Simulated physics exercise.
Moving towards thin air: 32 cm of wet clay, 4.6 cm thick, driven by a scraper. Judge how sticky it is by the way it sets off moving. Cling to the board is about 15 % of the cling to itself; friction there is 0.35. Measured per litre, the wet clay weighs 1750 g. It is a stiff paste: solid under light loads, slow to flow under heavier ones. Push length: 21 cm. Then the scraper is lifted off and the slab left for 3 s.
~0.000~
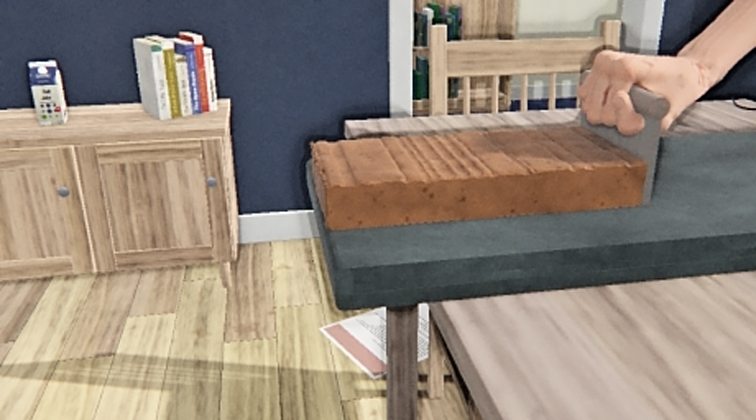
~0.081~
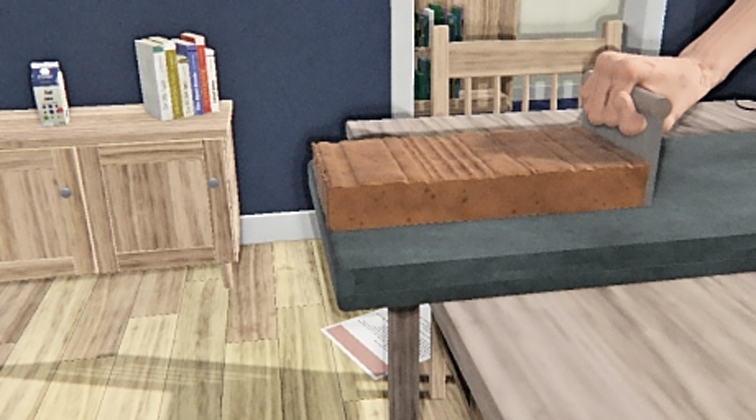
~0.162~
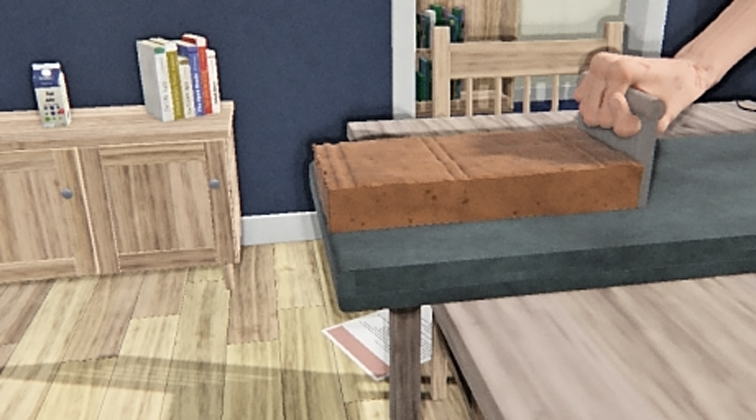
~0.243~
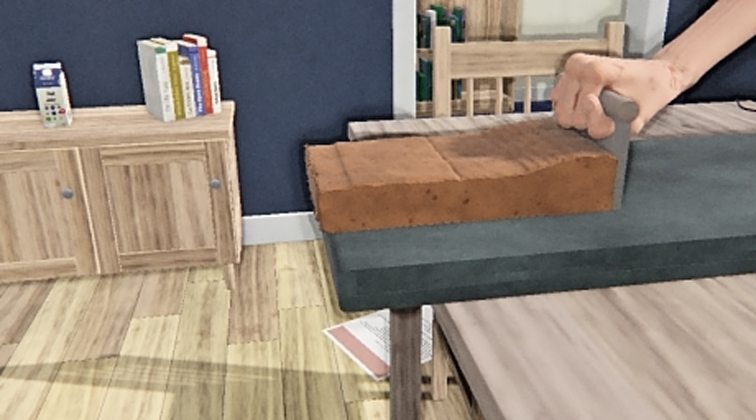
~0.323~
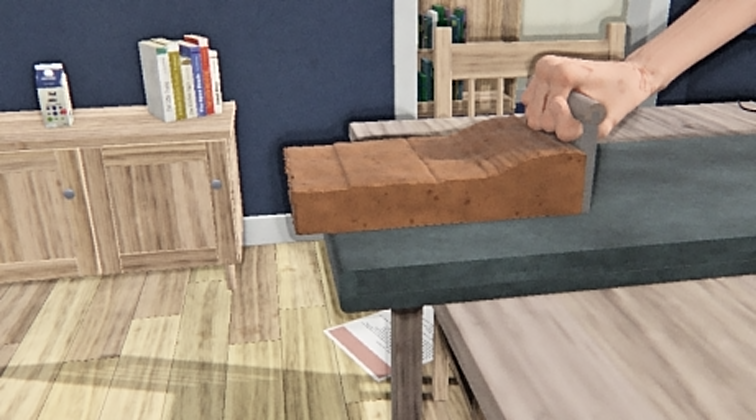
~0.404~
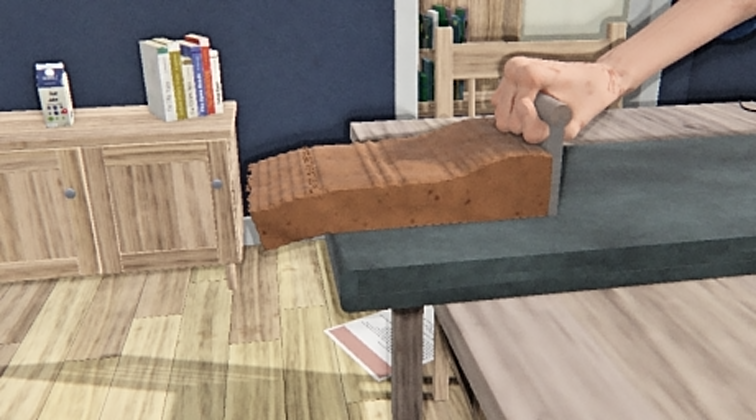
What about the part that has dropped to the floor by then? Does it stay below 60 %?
Yes, it stays below 60 %.
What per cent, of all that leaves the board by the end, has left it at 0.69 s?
My estimate: Some 100 per cent.
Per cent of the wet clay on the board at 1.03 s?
I'd say close to 45 in a hundred.
After 0.69 s, 46 % lies on the board and 22 % has fallen.
After 1.03 s, 45 % lies on the board and 45 % has fallen.
After 1.37 s, 45 % lies on the board and 45 % has fallen.
After 1.71 s, 45 % lies on the board and 45 % has fallen.
After 3.71 s, 45 % lies on the board and 45 % has fallen.
